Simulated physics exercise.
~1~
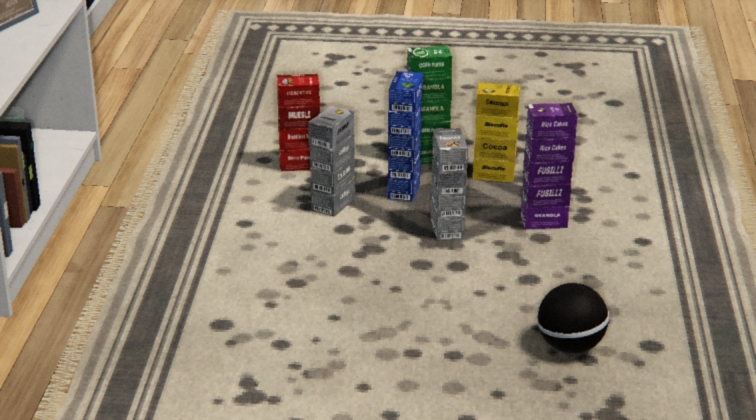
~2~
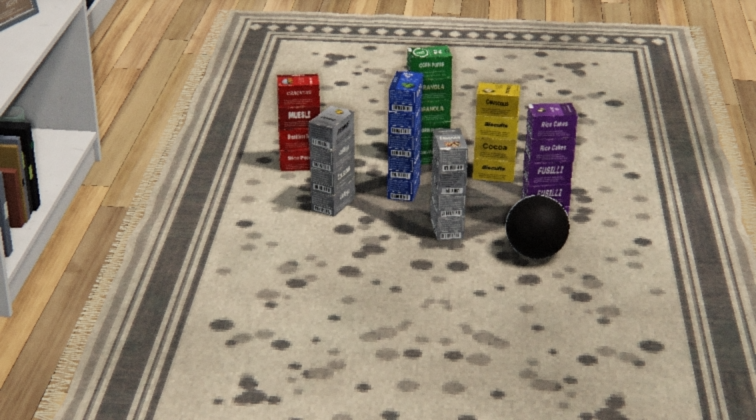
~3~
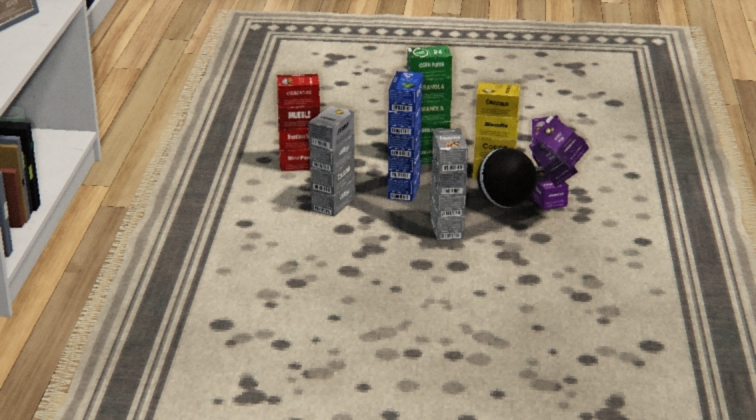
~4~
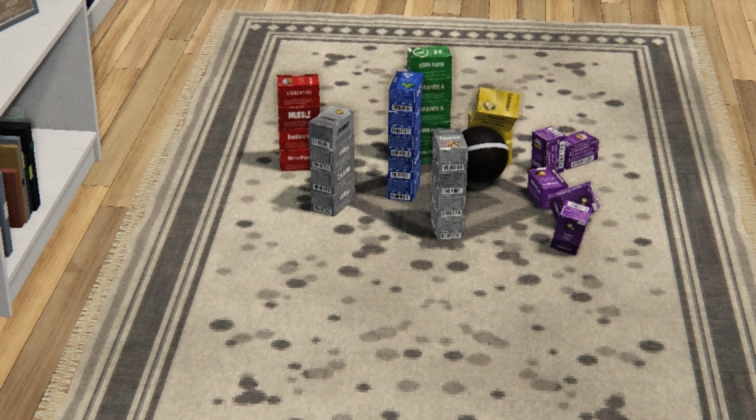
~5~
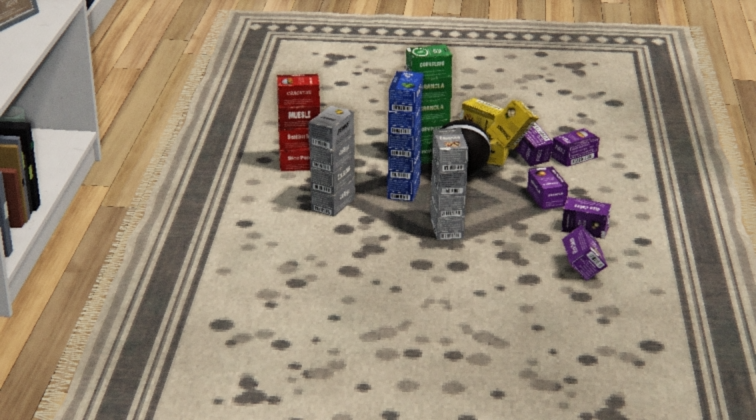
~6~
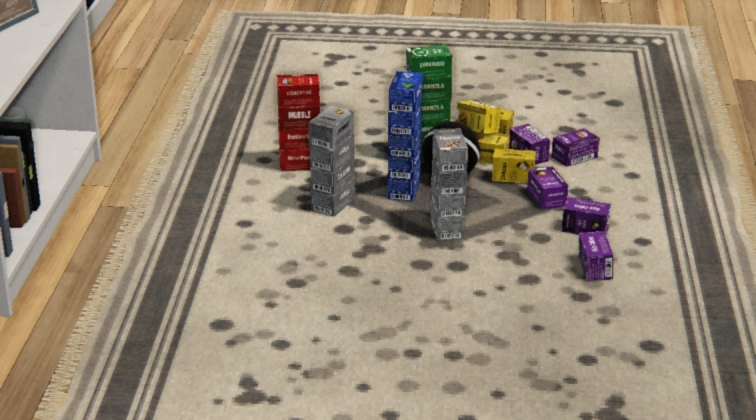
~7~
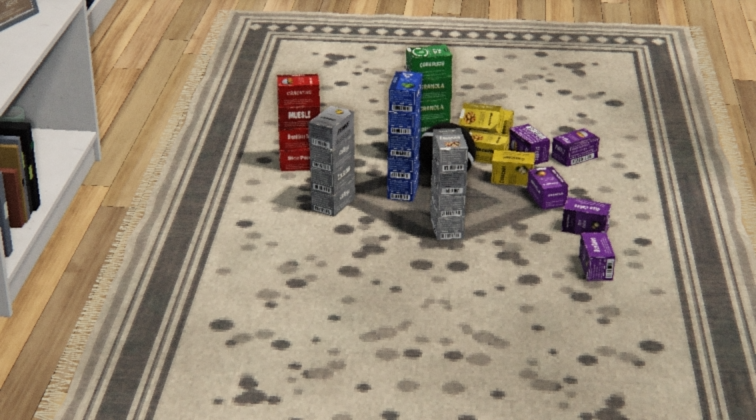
Black ball rolling across a patterned rug, toppling the purple and yellow packet stacks and stopping among the towers still standing.
